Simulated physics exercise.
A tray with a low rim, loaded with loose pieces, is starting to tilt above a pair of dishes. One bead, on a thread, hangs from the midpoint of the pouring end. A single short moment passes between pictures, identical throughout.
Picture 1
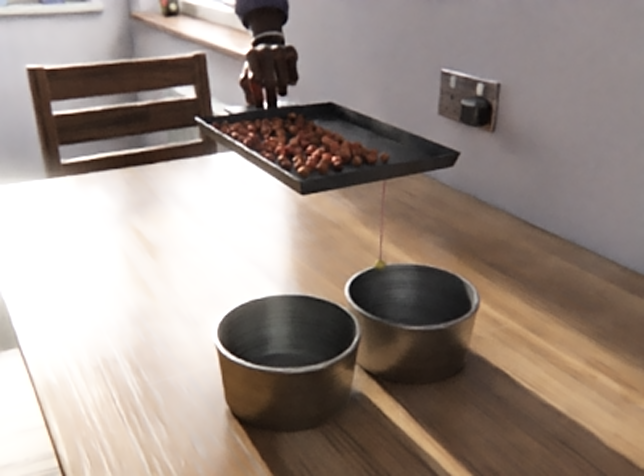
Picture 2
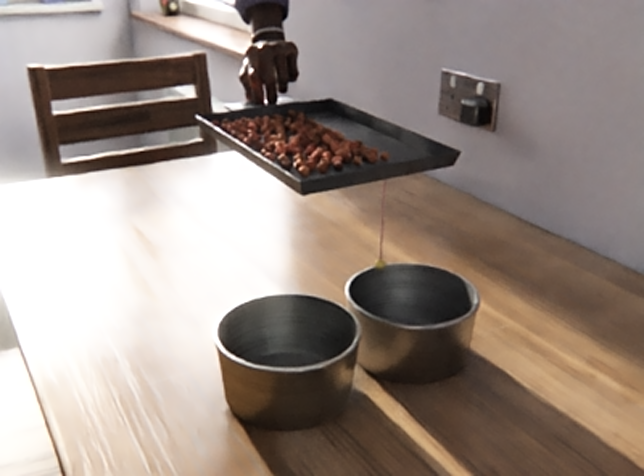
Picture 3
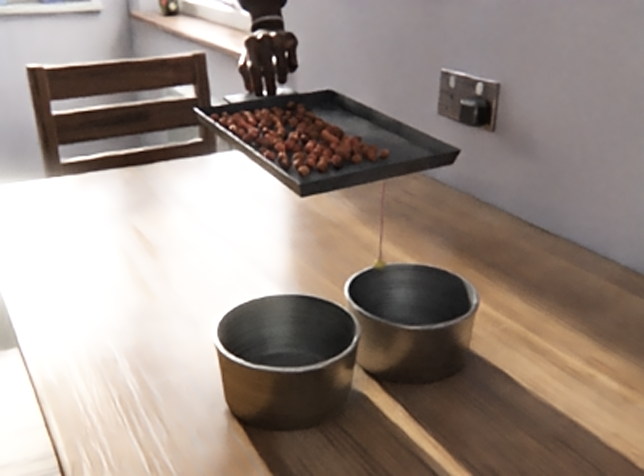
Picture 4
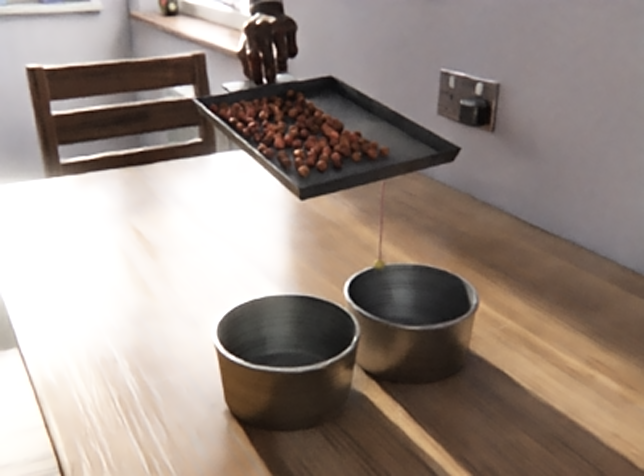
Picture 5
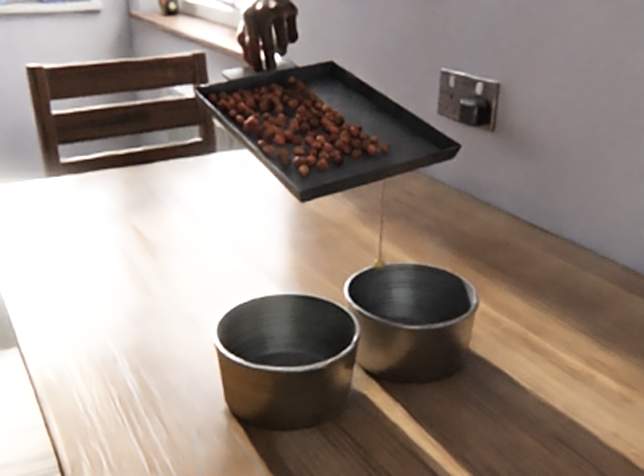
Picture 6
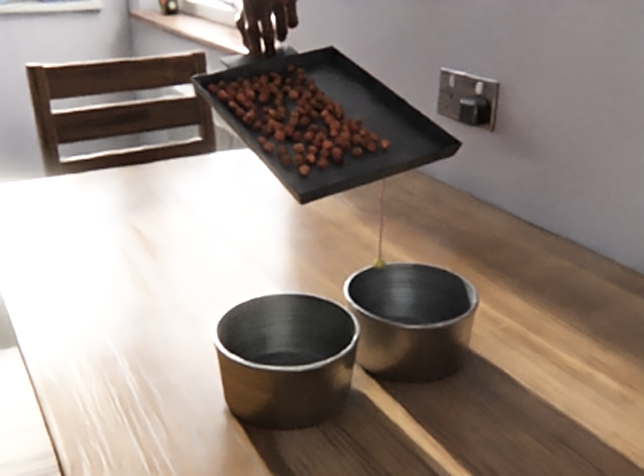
A dark, low-rimmed tray of reddish-brown pellets hangs above two round metal dishes on a sunlit wooden table, seen from slightly above by a still camera. A dark hand is at its far edge, a small yellowish bead hangs on a thread over the right dish, and a wooden chair and wall socket stand behind. The tray stays nearly level, then its far side rises steadily, the near left corner lowest.
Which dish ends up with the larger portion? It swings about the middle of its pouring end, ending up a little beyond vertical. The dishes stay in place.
The left-hand dish.
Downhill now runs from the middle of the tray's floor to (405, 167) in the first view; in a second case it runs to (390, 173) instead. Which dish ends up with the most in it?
First case: The dish at right. Second case: The dish at right.
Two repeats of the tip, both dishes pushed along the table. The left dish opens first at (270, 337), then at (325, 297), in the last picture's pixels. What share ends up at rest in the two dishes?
Roughly 60 per cent, and 90 per cent.
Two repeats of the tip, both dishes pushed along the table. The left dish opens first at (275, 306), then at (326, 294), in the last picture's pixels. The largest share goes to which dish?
In order of the tries: The dish on the left side, then the dish on the left side.
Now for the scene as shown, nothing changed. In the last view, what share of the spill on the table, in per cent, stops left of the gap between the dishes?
Left share: Close to 80 %.
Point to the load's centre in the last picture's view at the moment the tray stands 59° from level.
The load is centred about (310, 147).
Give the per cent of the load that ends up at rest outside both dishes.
Share outside: Near 30 %.
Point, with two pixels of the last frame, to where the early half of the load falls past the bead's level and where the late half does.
Around (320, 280), followed by around (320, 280).
Shortly afterwards, tray tipped steeply; the whole lot on the tray.
Next, tray tipped right over; all but a few on the tray; only a few in the left dish; only a few outside both; only a few in the air.
Some moments later, tray tipped past a quarter turn; near half in the left dish; near a quarter in the right dish; near a quarter outside both.
In the end, tray tipped past a quarter turn; near half in the left dish; near a quarter in the right dish; near a quarter outside both.
